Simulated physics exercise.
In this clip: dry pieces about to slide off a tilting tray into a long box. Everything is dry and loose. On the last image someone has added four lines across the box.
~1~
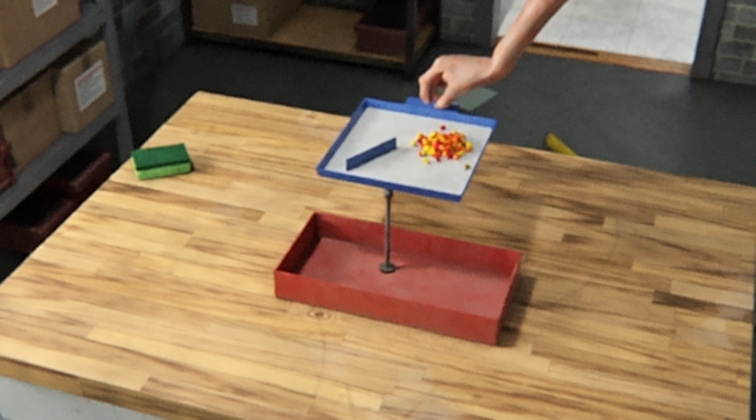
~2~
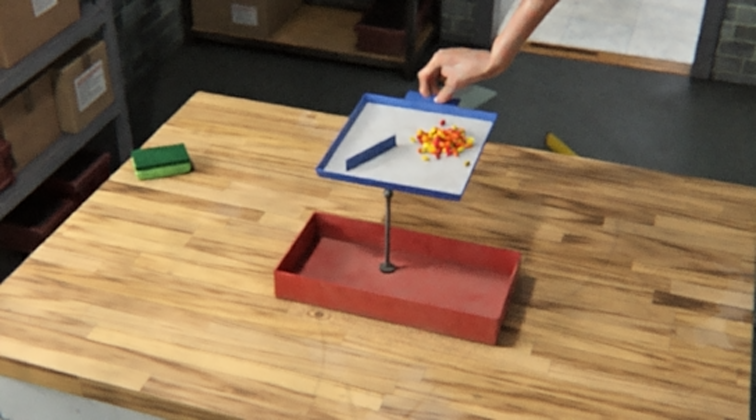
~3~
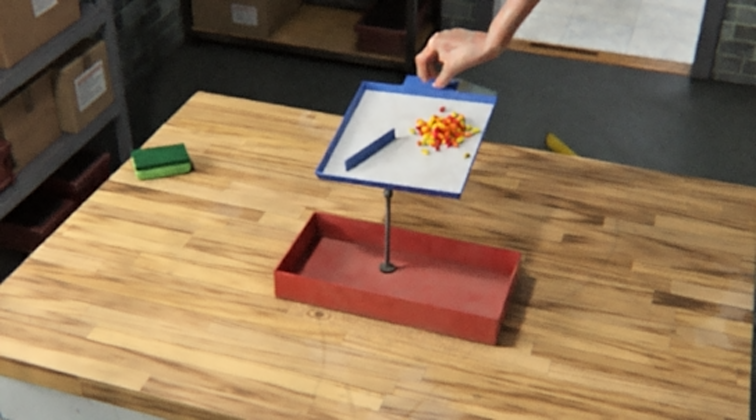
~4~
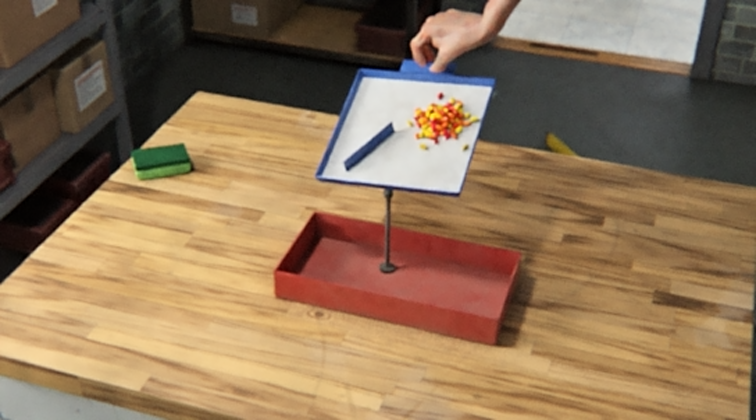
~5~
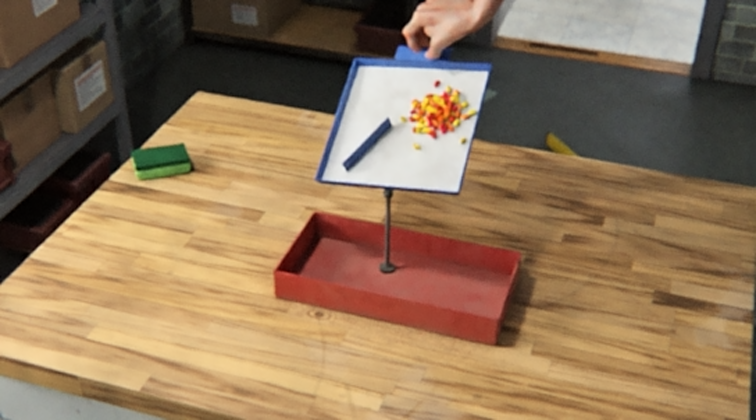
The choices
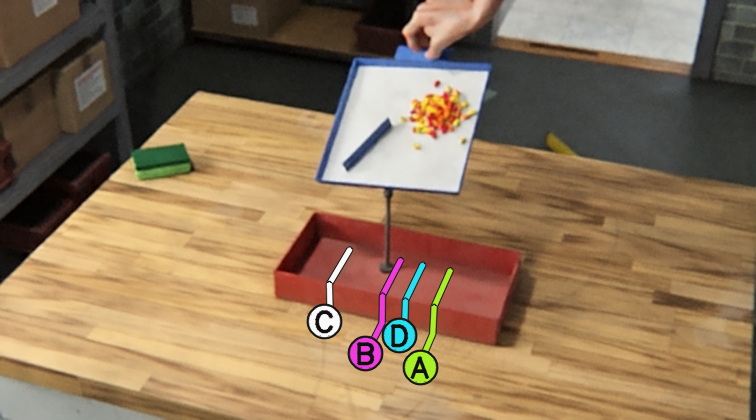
At the start, a hand grips the far edge of a blue-rimmed tray on a thin post above a long red box, with a heap of small red and yellow pieces beside a blue fin. The hand raises that edge steadily, and the tray tilts more steeply toward the viewer while the pieces stay heaped near the upper right.
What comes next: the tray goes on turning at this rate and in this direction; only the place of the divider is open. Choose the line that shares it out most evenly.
C works best here.
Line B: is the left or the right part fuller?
Left.
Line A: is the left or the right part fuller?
Left.
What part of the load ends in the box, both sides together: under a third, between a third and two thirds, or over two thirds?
About that: Over two thirds.
On the marked copy, line A crosses the front rim at (434, 306); line B crosses the front rim at (382, 294); line C crosses the front rim at (329, 283); line D crosses the front rim at (405, 299).
With A, of what is caught, the whole lot on the left of the divider, none at all on the right.
With B, of what is caught, all but a few on the left of the divider, a small share on the right.
With C, of what is caught, close to half on the left of the divider, close to half on the right.
With D, of what is caught, the whole lot on the left of the divider, none at all on the right.
